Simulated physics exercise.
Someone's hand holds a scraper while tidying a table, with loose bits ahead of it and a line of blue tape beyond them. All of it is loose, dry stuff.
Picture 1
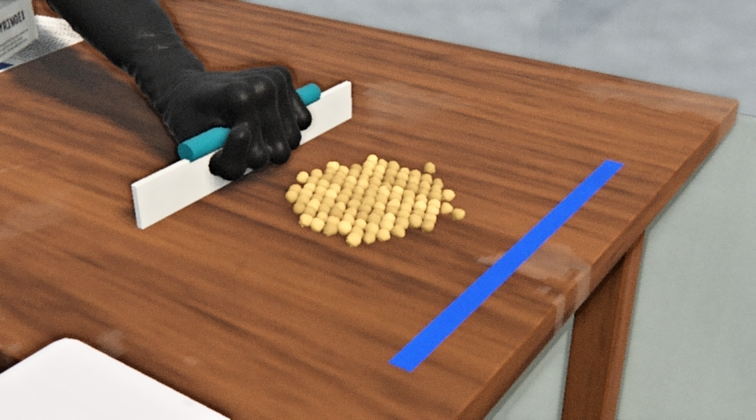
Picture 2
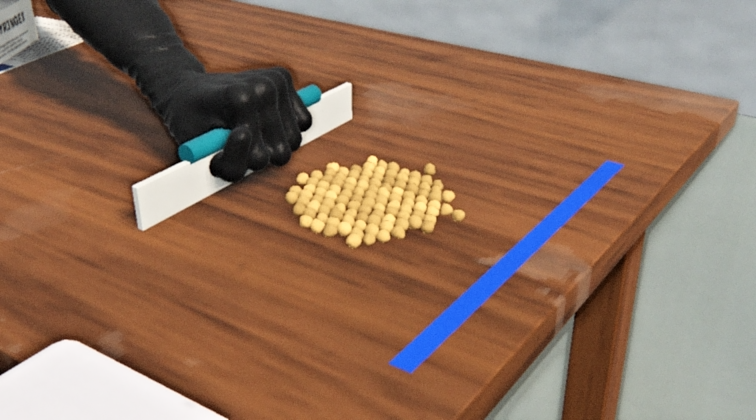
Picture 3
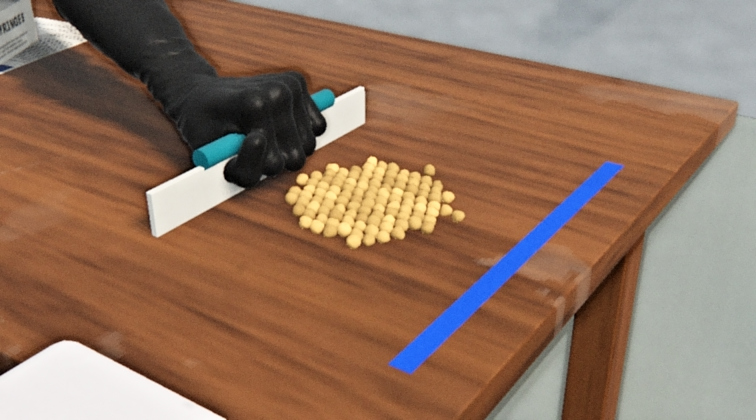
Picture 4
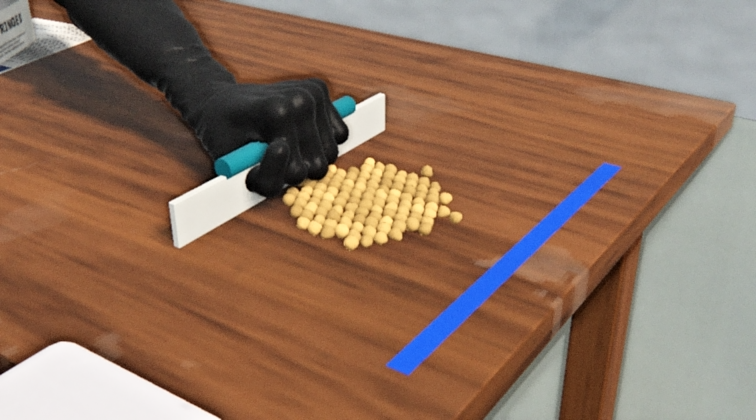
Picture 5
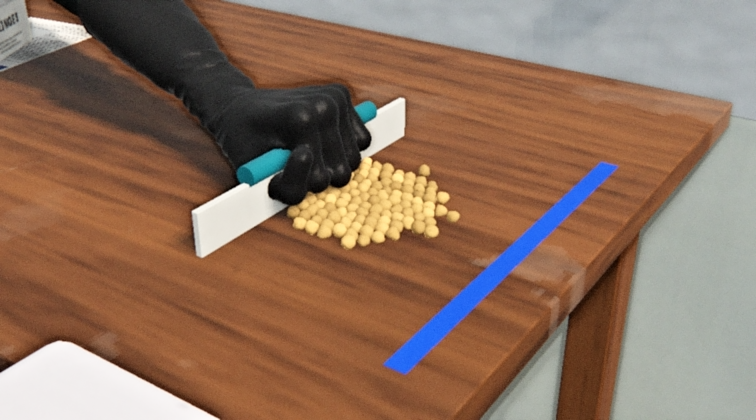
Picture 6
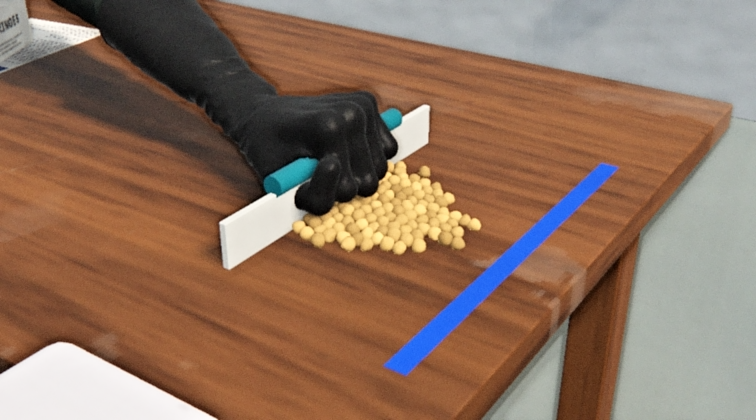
A black-gloved hand holding a white scraper with a teal handle rests on a wooden table, then slides it rightward into a heap of dried chickpeas, bunching and pushing them a short way toward a strip of blue tape.
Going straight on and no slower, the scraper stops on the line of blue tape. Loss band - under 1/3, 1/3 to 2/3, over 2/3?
1/3 to 2/3.
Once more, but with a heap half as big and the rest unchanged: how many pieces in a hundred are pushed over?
Roughly 20 per cent of the heap.
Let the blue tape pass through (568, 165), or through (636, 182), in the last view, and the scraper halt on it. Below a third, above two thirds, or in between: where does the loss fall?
Taking the two placings in order, the share is under a third and then more than two thirds.
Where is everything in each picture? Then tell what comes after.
Scraper at (156, 196), at rest; blue tape at (607, 170), about two fingers from the edge; edge at (587, 271); the heap at (370, 196), dried chickpeas, in the first picture.
Scraper at (156, 197), at rest, in the second picture.
Scraper at (171, 203); the heap at (370, 198), in the third picture.
Scraper at (193, 214), in the fourth picture.
Scraper at (215, 222); the heap at (374, 202), about a quarter pushed along, in the fifth picture.
Scraper at (243, 233); blue tape at (602, 173); edge at (582, 275); the heap at (387, 209), most pushed along, in the sixth picture.
Soon after the last picture, scraper still moving, near (433, 183); heap all on the table, its front near (547, 256).
A little later, scraper stopped at the blue tape; heap about a third over the edge.
Later still, scraper stopped at the blue tape; heap about half over the edge.
At rest, scraper stopped at the blue tape; heap about half over the edge.
